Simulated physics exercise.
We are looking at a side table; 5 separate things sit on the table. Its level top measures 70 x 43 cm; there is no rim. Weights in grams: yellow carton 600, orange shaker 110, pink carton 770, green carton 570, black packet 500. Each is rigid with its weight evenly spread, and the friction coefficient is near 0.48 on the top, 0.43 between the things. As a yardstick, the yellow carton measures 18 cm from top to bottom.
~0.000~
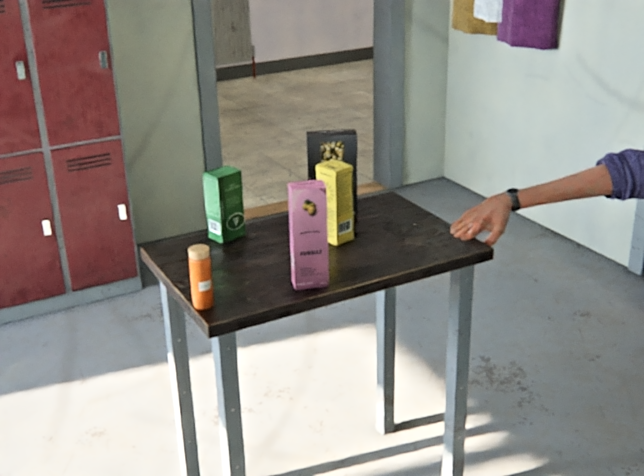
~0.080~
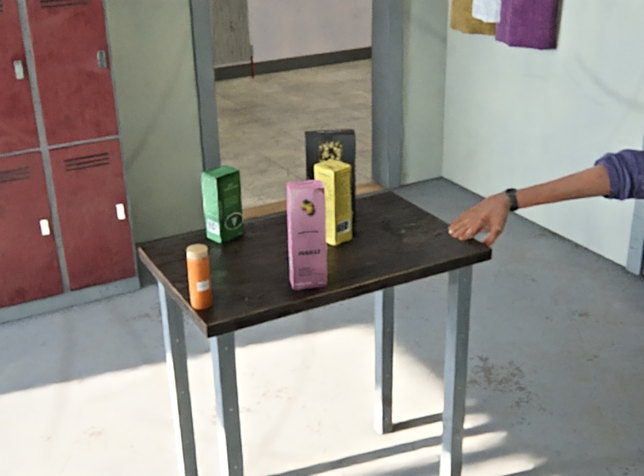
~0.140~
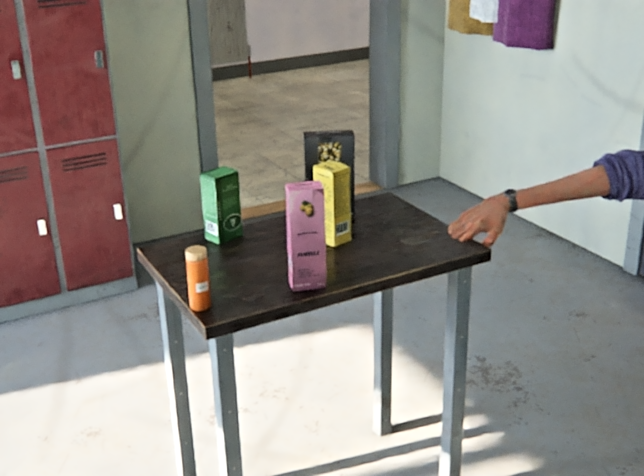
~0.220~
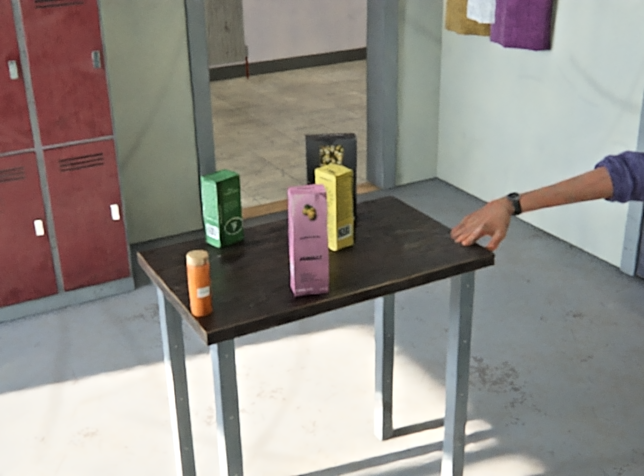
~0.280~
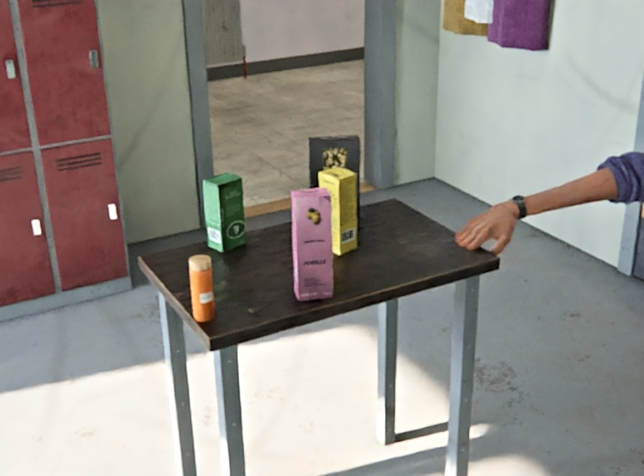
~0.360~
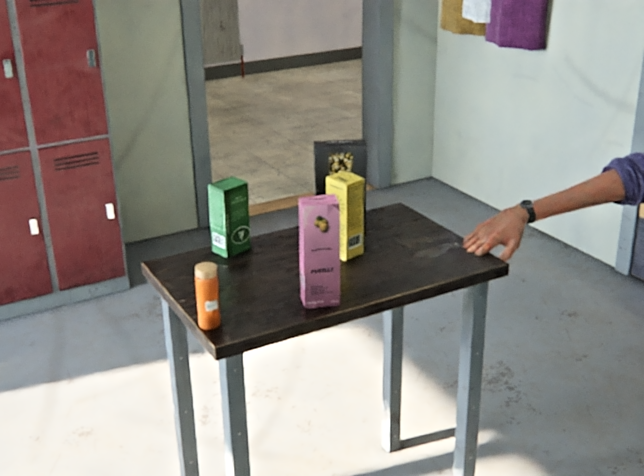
In a room with red lockers, a hand rests on the right edge of a dark side table holding a green carton, a yellow carton, a black packet, a pink carton and an orange shaker. The table barely moves at first, then shifts slightly toward the viewer and right, its items riding along upright.
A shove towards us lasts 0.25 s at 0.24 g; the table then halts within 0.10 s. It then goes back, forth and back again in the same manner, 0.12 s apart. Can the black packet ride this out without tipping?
The black packet falls over.
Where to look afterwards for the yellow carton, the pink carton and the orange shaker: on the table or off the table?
The yellow carton ends on the table; the pink carton finishes off the table; the orange shaker finishes off the table.
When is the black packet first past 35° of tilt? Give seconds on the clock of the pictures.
At about 0.6 s.
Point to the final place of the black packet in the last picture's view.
Near (323, 204).
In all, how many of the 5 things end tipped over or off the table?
5 of them.
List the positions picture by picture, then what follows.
In the first frame, black packet (332, 174); yellow carton (335, 203).
In the second frame, pink carton (307, 235); green carton (223, 204).
In the third frame, table along by 1 cm; yellow carton (333, 204); orange shaker (198, 278).
In the fourth frame, table along by 3 cm; pink carton (309, 241); green carton (223, 209).
In the fifth frame, table along by 6 cm; yellow carton (338, 211); orange shaker (202, 288).
In the sixth frame, table along by 10 cm; black packet (340, 185); pink carton (320, 252).
By 0.66 s, table along by 8 cm; orange shaker and pink carton now off the table; black packet tilted 38° near (341, 198); green carton tilted 33°.
By 0.86 s, black packet tilted 68° near (328, 207); yellow carton on its side; green carton on its side.
By 1.26 s, table along by 8 cm; black packet tilted 69° near (344, 217); yellow carton on its side; green carton on its side.
When it is over (2.5 s), off the table and tipped over, orange shaker and pink carton; lying over on the table, yellow carton, green carton and black packet. In the last view, black packet near (323, 204).
